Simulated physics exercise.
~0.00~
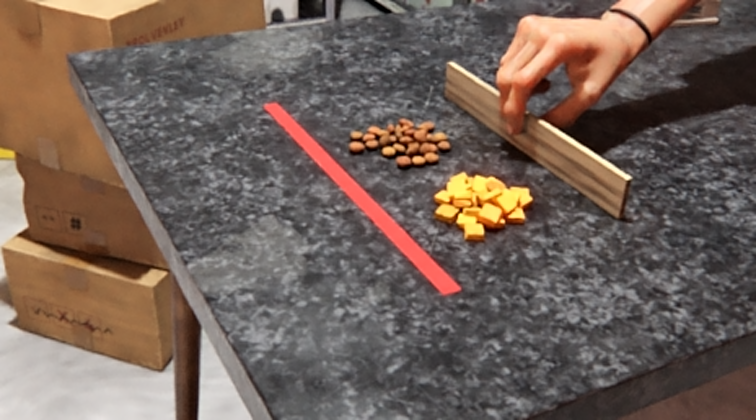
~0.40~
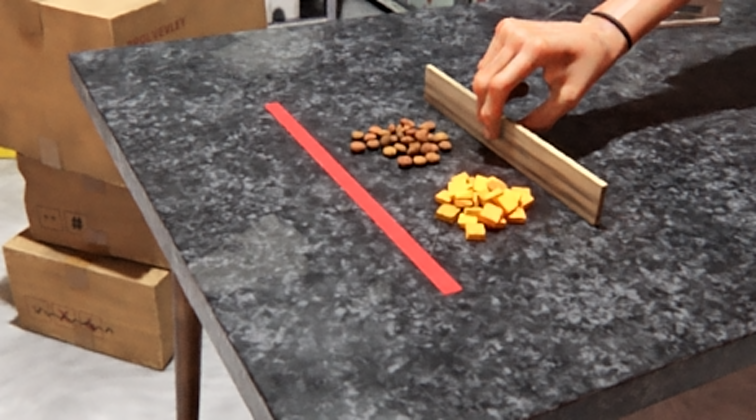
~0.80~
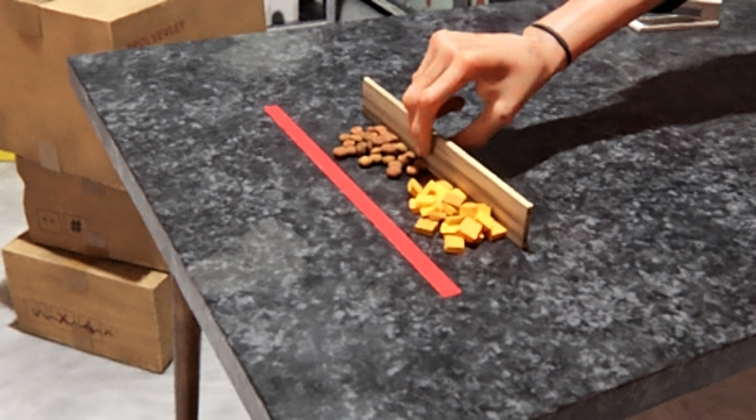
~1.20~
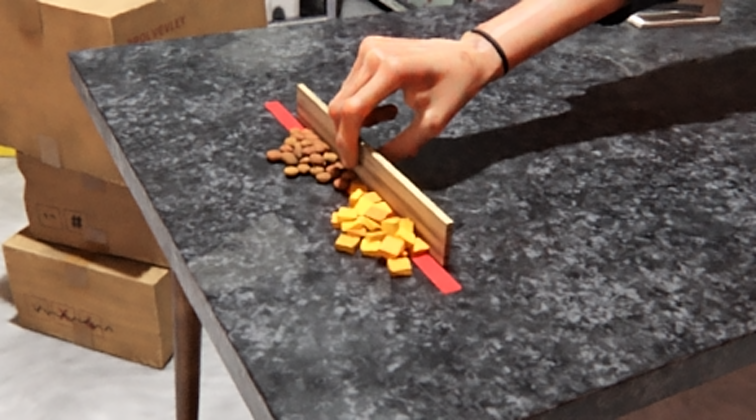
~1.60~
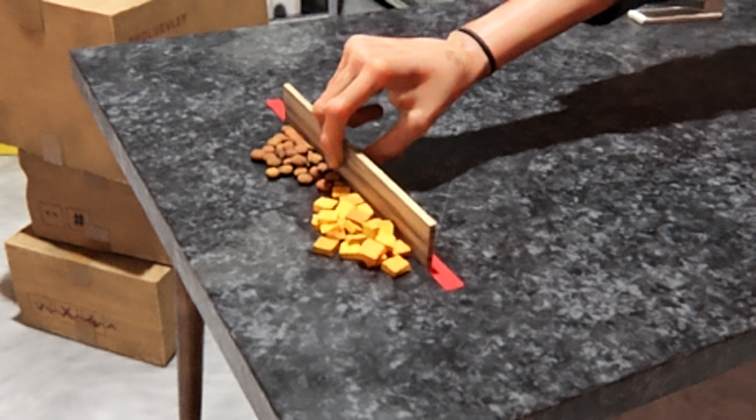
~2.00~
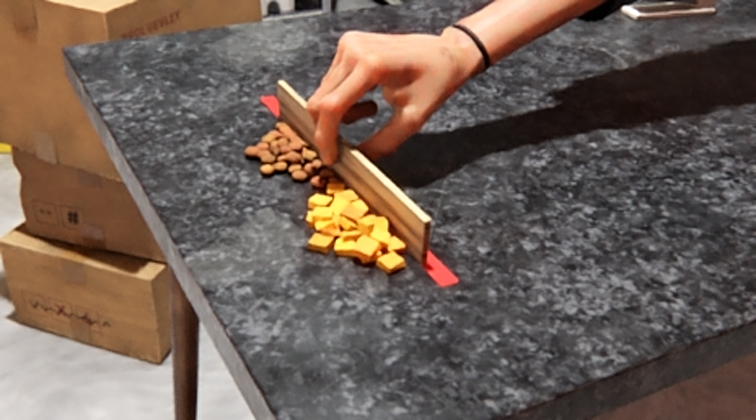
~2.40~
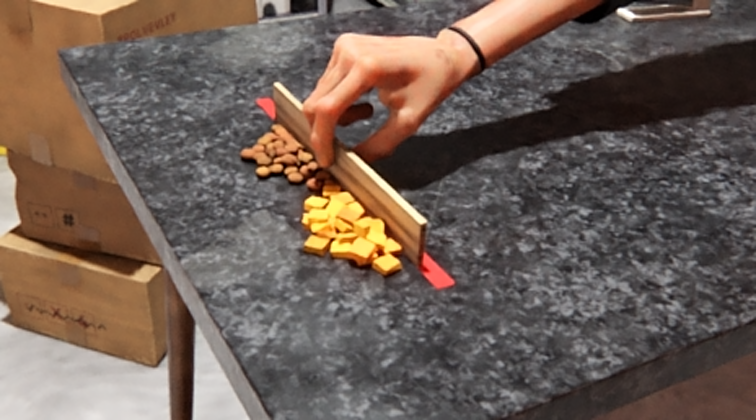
The footage shows a hand sliding an upright wooden strip leftward across a dark speckled table, pushing a pile of brown pellets and a pile of orange-yellow chunks over a strip of red tape, where the wood stops with both piles still on the table in front of it.
